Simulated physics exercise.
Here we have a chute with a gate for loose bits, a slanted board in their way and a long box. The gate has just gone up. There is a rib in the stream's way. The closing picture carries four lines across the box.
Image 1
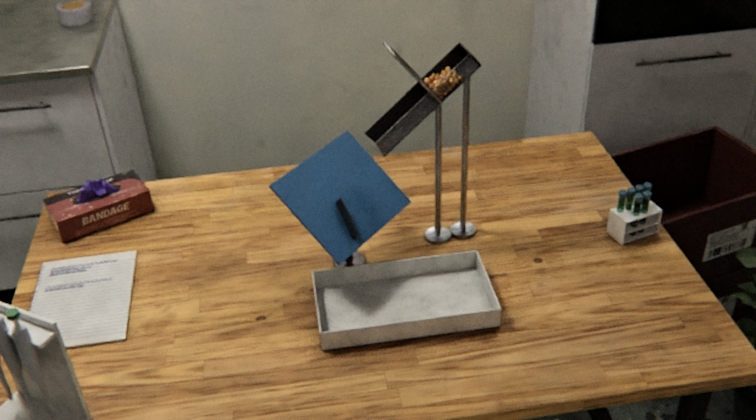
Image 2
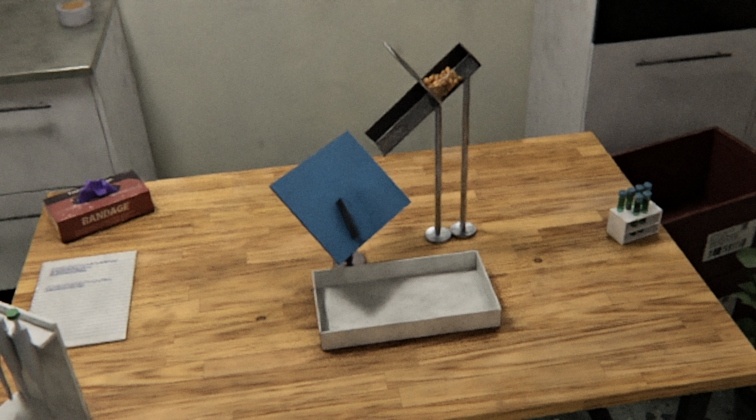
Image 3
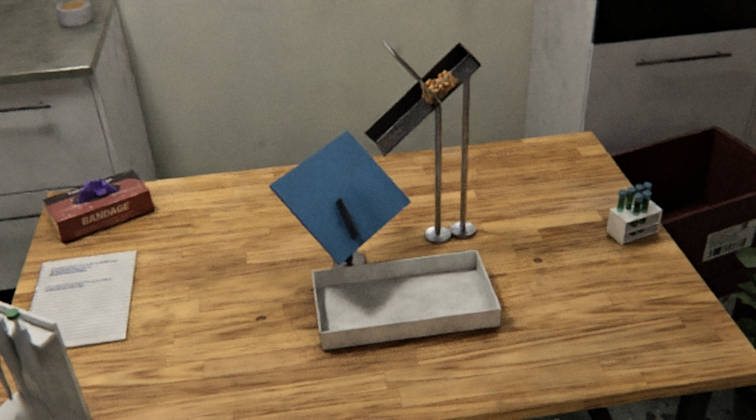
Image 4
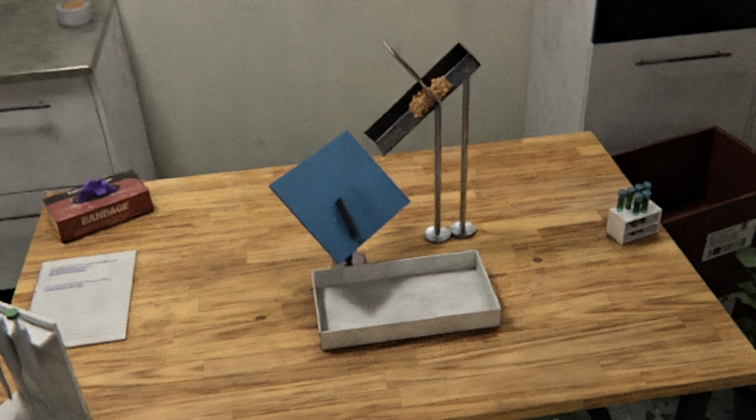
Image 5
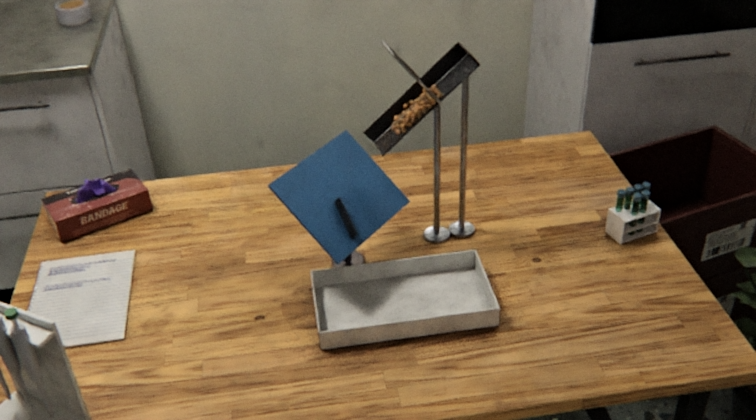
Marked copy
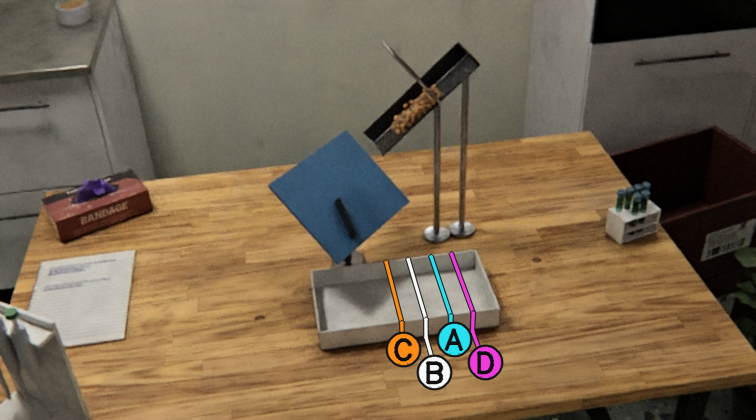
In the video, a clump of small orange-brown pieces rests in a raised, sloping dark chute above a wooden table, then slides down and leftward, spreading out along the chute, while the tilted blue board and empty tray below stay still.
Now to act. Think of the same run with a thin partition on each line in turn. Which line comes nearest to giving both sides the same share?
C beats the others.
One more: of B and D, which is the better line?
It is B.
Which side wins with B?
The left side.
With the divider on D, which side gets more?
Left.
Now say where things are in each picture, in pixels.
Load behind the gate (442, 81), round wooden beads; lip of the chute (380, 150), sloping fairly steeply, in the first frame.
Middle of the board (344, 194), tilted fairly steeply; middle of its low edge (378, 232); of its high edge (310, 156), in the second frame.
Front corners of the box (321, 333) and (500, 308), empty; front of the load (424, 96), in the third frame.
Middle of the load (429, 96); its front (417, 116), roughly a third of the way to the lip; rib from (340, 198) to (358, 235), in the fourth frame.
Middle of the load (417, 106); its front (394, 128), roughly two thirds of the way to the lip, in the fifth frame.
On the marked copy, line A crosses the front rim at (450, 315); line B crosses the front rim at (425, 318); line C crosses the front rim at (401, 321); line D crosses the front rim at (472, 312).
For line A, of what is caught, almost all on the left of the divider, about a tenth on the right.
For line B, of what is caught, the larger part on the left of the divider, about a tenth on the right.
For line C, of what is caught, roughly half on the left of the divider, roughly half on the right.
For line D, of what is caught, almost all on the left of the divider, just a few on the right.
